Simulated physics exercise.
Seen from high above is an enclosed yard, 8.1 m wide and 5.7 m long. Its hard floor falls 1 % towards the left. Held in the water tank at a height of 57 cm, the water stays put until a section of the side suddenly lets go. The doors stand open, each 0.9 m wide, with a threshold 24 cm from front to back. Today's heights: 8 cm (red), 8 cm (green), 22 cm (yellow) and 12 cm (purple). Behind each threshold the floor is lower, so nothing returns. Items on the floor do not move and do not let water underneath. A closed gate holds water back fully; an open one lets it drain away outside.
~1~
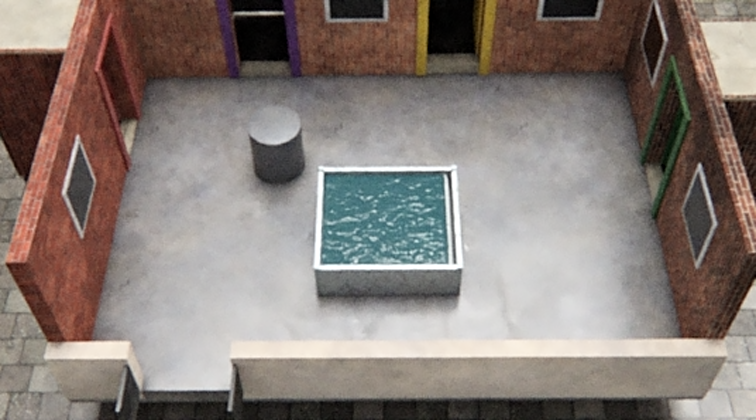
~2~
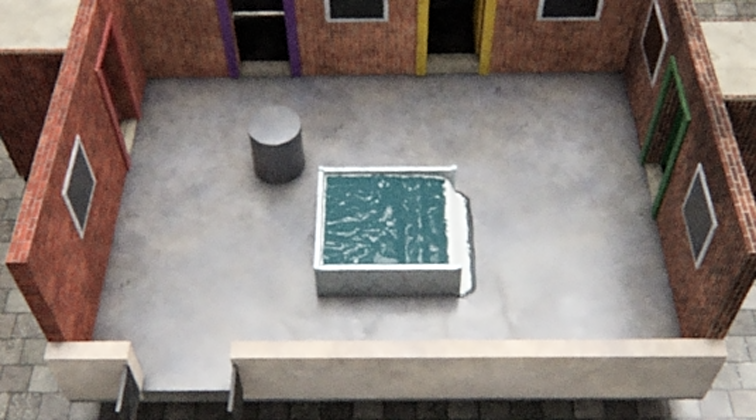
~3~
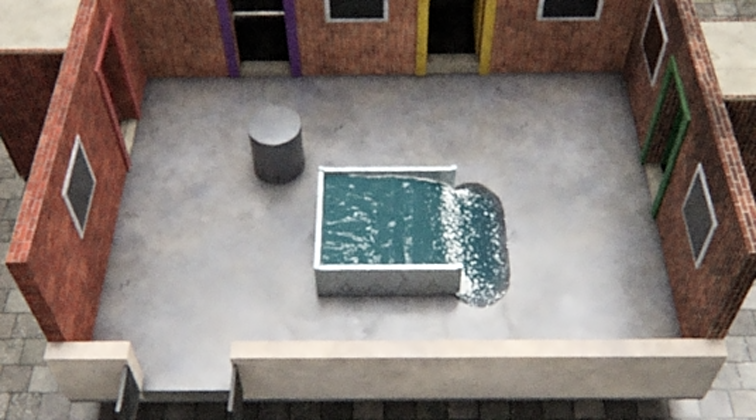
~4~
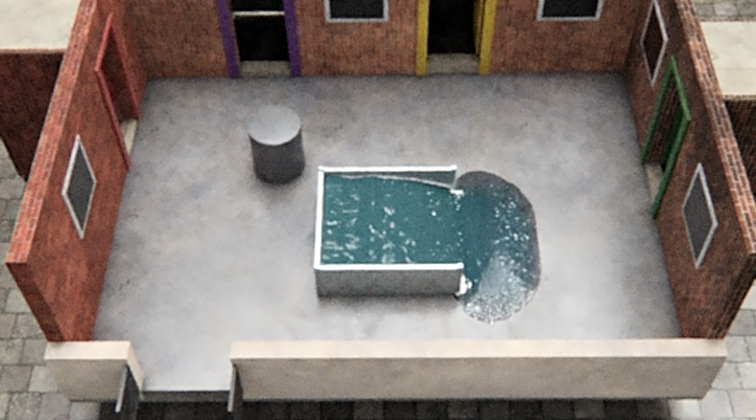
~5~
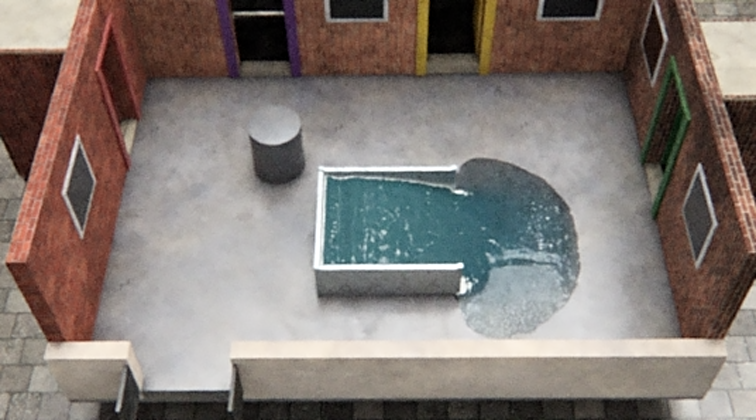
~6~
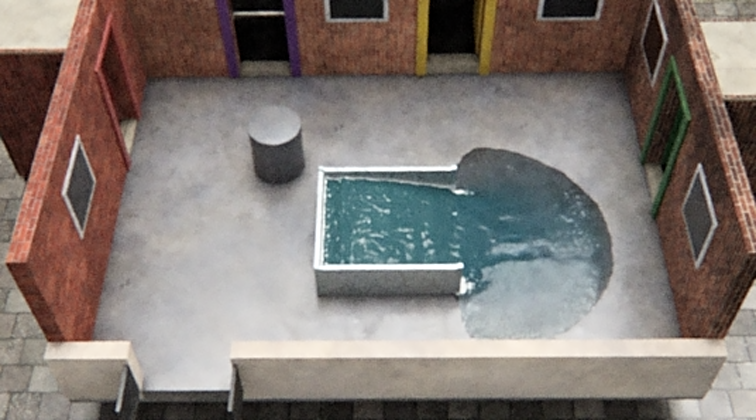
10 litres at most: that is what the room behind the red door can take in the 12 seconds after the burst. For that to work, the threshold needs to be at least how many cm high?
At least about 6.5 cm high.
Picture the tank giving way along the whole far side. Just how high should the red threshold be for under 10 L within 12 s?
With that break, close to 12.0 cm.
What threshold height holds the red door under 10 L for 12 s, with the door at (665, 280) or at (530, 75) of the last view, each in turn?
In turn: About 21 cm, about 8.0 cm.
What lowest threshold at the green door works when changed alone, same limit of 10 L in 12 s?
Green would need about 19 cm on its own.
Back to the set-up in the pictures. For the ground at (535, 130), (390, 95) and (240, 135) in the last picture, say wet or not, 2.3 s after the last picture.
In order: Soaked, untouched, untouched.
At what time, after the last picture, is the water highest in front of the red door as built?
Peak time: Around 9.0 s.
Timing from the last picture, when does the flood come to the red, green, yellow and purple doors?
For red it's 7.5 s, for green 0.4 s, for yellow 3.4 s, and for purple 5.5 s.
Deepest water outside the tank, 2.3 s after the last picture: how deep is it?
Around 25 centimetres.
Then, 0.7 s after the last picture water covers 25 % of the floor, deepest (24 cm) near (649, 239); it has not reached the red door.
Then, 2.3 s after the last picture water covers 30 % of the floor, deepest (25 cm) near (662, 301); it has not reached the red door.
Then, 11.3 s after the last picture water covers 95 % of the floor, deepest (10 cm) near (117, 225); 8 cm at the red door, 2 litres in over its 8 cm threshold.
At the red door as built, the water peaked near 9 cm, 8.9 s after the last picture.
With a threshold of 5.5 cm, 16 litres would have come in within the 12 s; with 7.5 cm, 4 litres. So under 10 litres takes about 6.5 cm.
